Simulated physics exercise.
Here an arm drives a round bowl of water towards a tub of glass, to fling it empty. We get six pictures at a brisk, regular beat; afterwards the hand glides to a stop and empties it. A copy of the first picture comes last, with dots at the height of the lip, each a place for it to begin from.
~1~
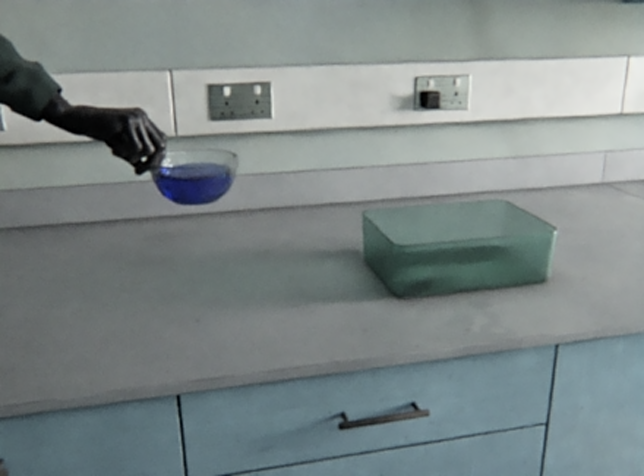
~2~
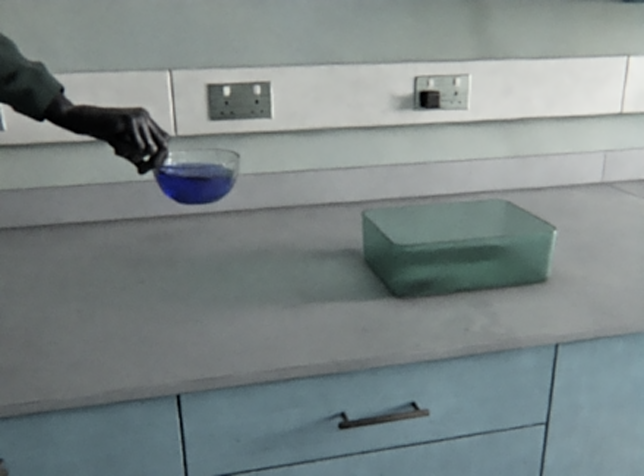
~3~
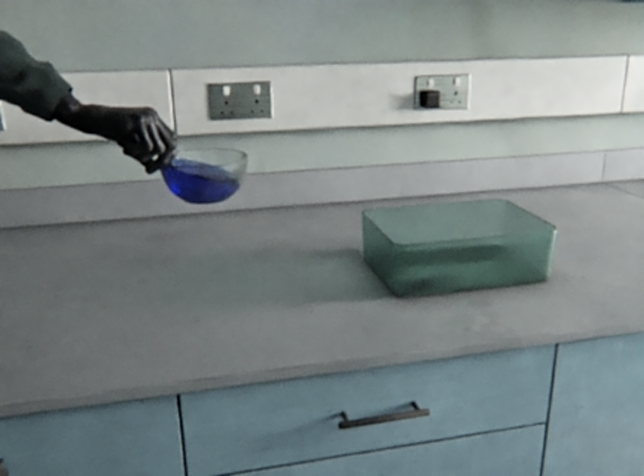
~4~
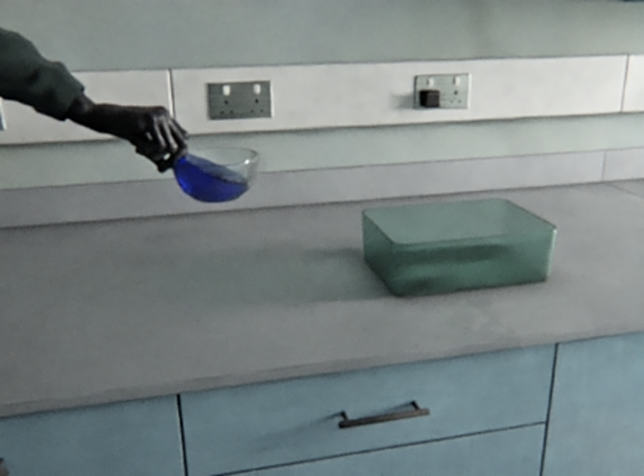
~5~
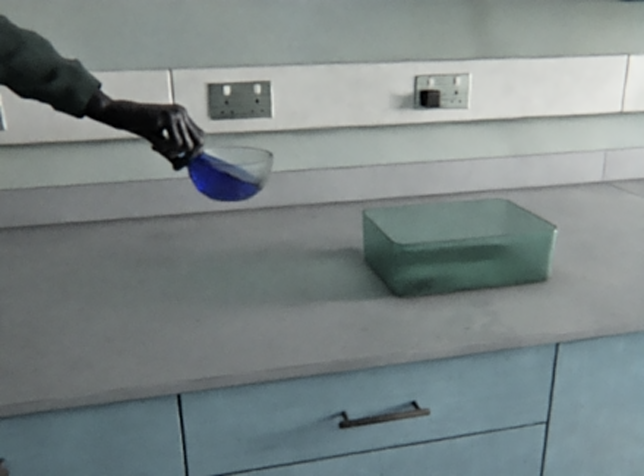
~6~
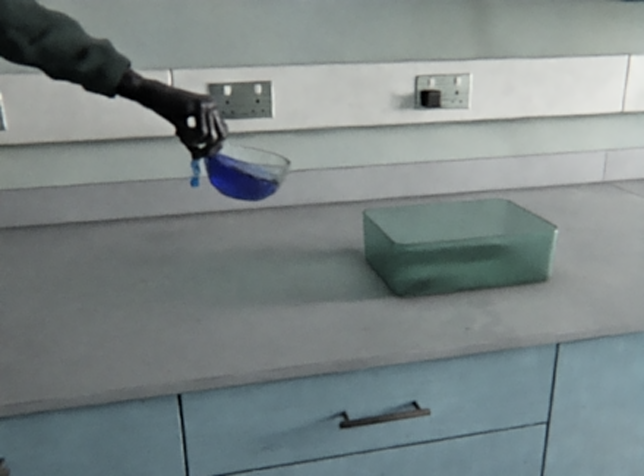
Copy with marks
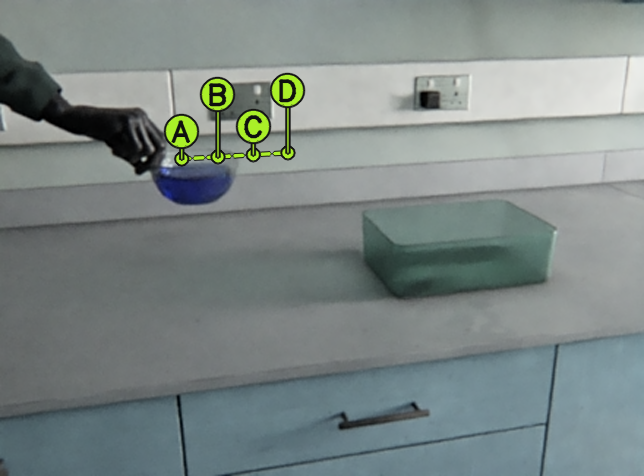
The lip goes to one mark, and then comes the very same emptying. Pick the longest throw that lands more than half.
I would pick place D.
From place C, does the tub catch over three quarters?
No, less.
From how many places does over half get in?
One of the four.
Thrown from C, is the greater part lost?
Yes, it does.
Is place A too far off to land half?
Yes, that goes wrong.
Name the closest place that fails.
That would be C.
On the marked copy, A at (181, 159); B at (217, 156); C at (253, 154); D at (287, 152).
With A, about 0 % lands in the tub, 100 % falls short.
With B, about 0 % lands in the tub, 99 % falls short.
With C, about 27 % lands in the tub, 69 % falls short and 4 % goes beside or beyond.
With D, about 68 % lands in the tub, 25 % falls short and 7 % goes beside or beyond.
